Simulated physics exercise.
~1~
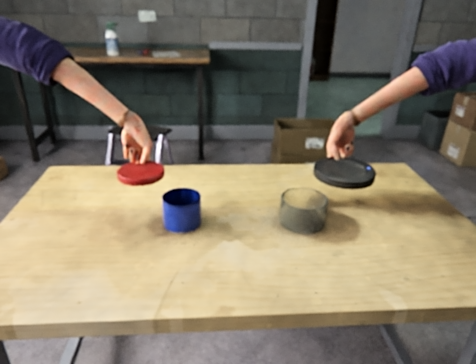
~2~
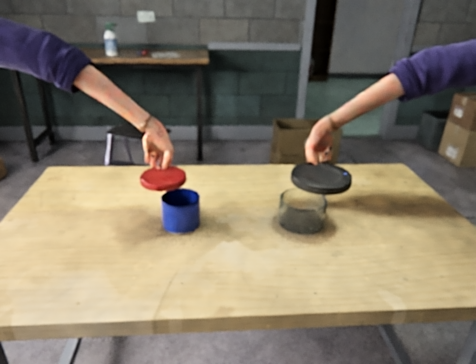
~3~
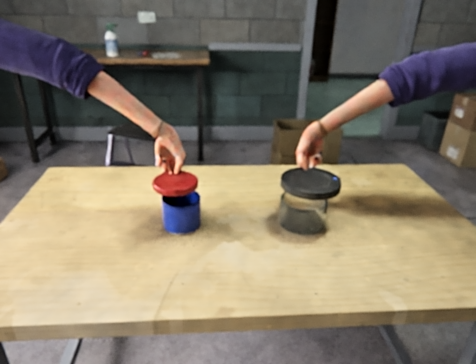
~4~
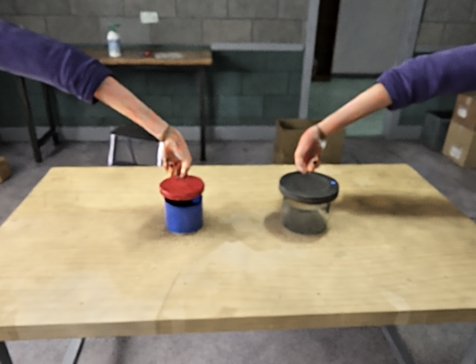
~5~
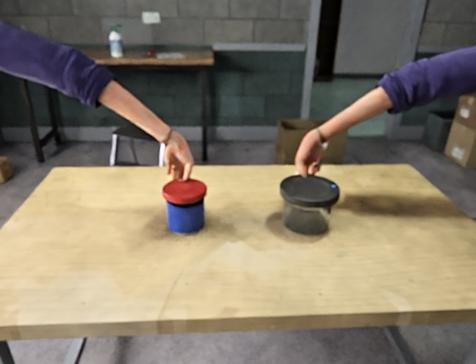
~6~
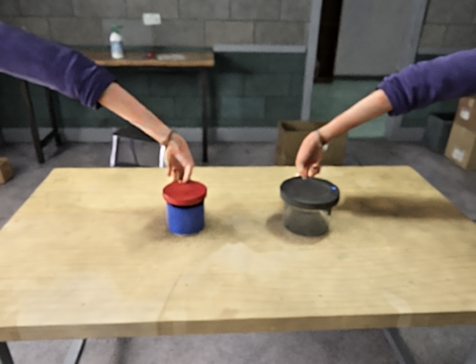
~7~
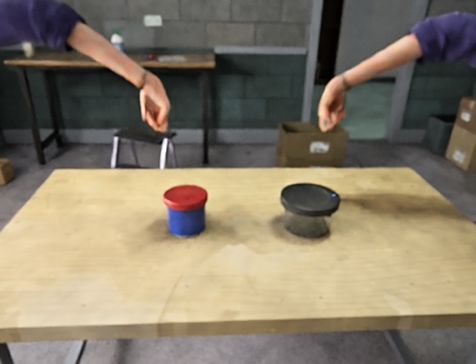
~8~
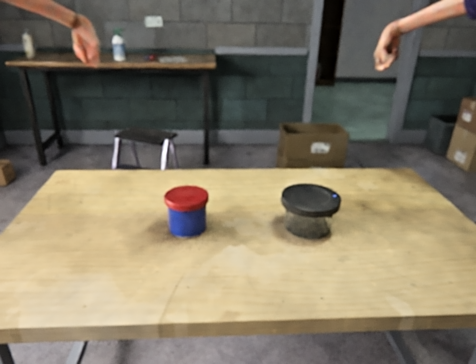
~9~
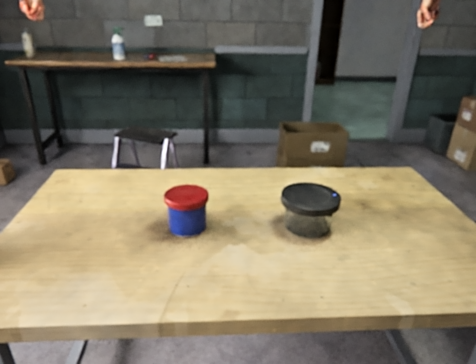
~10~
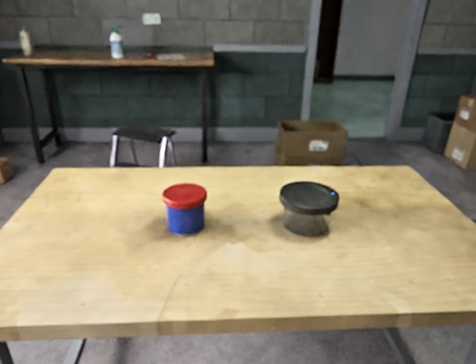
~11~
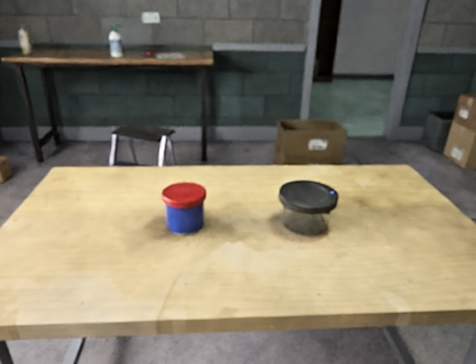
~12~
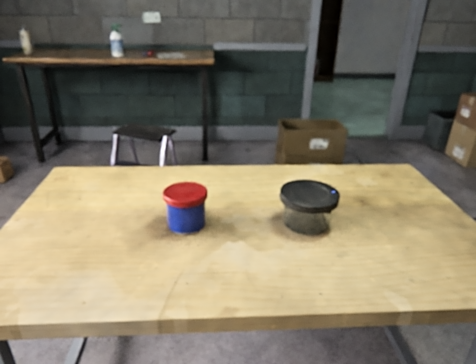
On a wooden table, two hands lower red and black lids onto containers, then withdraw.
